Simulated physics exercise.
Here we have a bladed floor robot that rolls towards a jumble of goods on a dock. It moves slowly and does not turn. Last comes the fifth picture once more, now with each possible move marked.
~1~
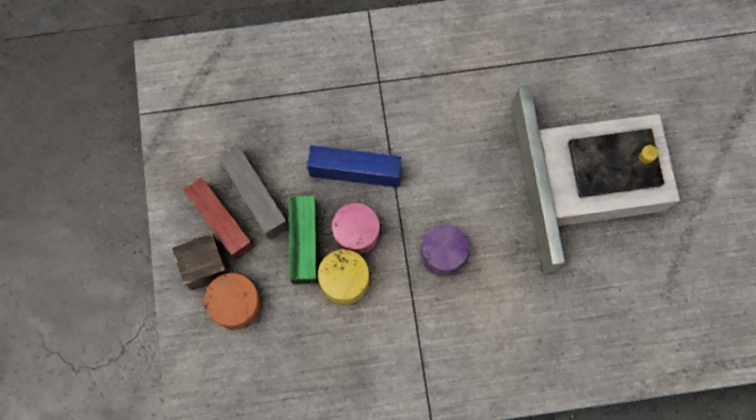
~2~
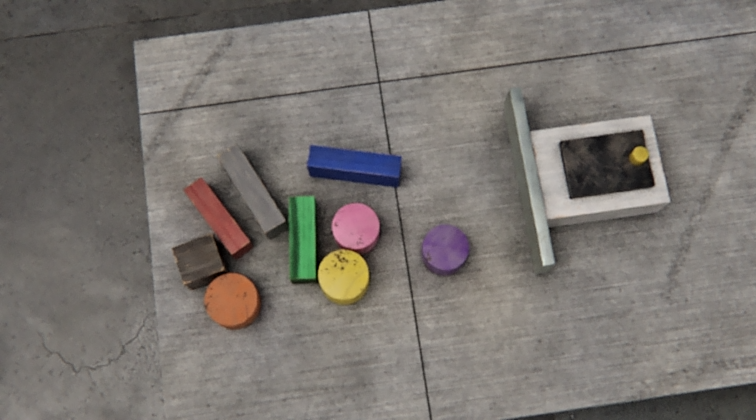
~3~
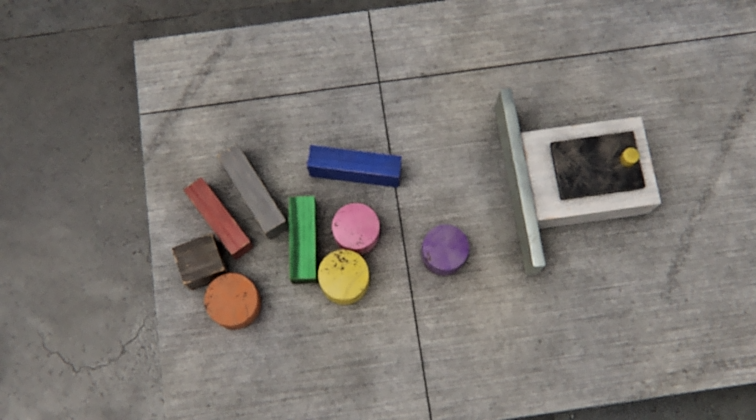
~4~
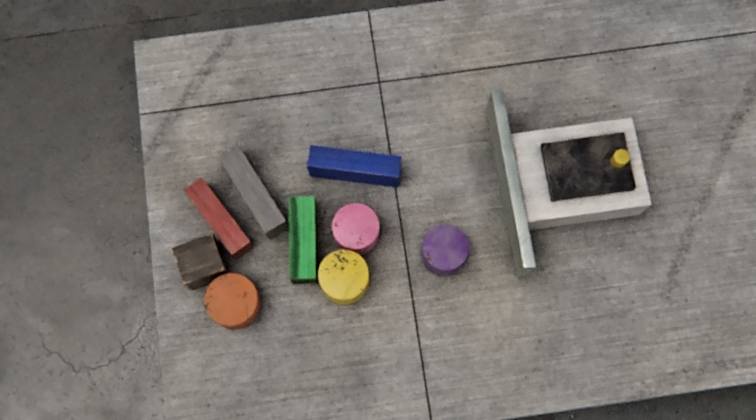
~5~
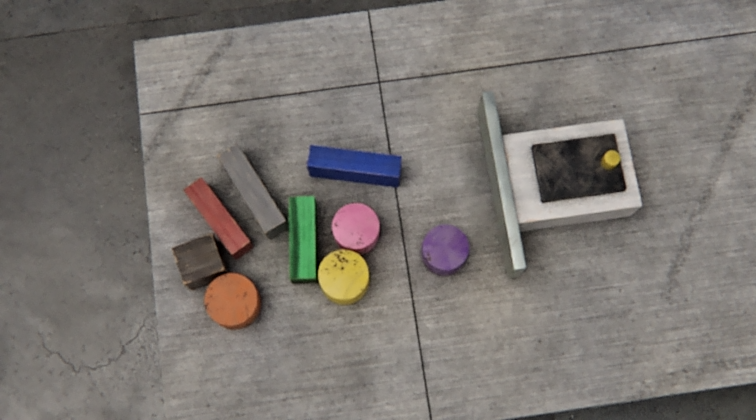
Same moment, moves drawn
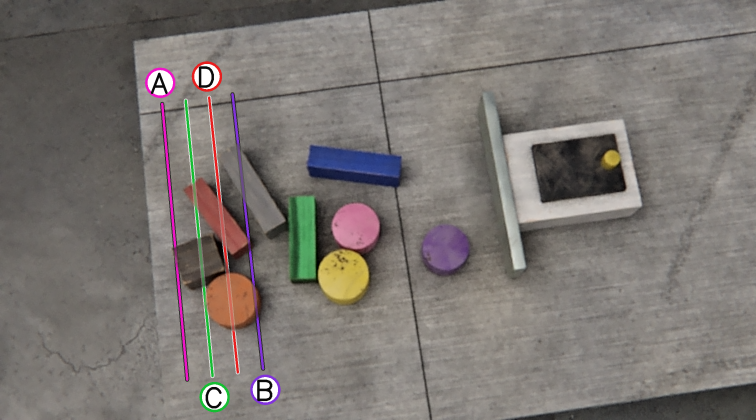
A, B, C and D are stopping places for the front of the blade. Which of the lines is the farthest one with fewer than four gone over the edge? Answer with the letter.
Stop at D.
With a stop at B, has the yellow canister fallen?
No.
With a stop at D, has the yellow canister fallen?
By then, no.
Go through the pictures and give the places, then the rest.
Grey bar (253, 192); pink canister (356, 229); purple canister (445, 250), in the first picture.
Robot (600, 164); red bar (219, 219), in the second picture.
Robot (591, 166); yellow canister (344, 278), in the third picture.
Robot (581, 167); blue stick (355, 166), in the fourth picture.
Robot (572, 168); grey bar (253, 192); pink canister (356, 229); purple canister (445, 250), in the fifth picture.
On the marked copy, A at (174, 237); B at (247, 226); C at (199, 233); D at (223, 230).
Taking D. A third of the way, robot (470, 183); yellow canister (337, 280); purple canister (381, 261).
Two thirds of the way, robot (369, 197); black crate (171, 274); red bar (185, 221).
When it is over, robot (290, 207); black crate over the edge; red bar over the edge; two fallen.
As for the rest, A drops seven; B is within the limit but short; C drops four.
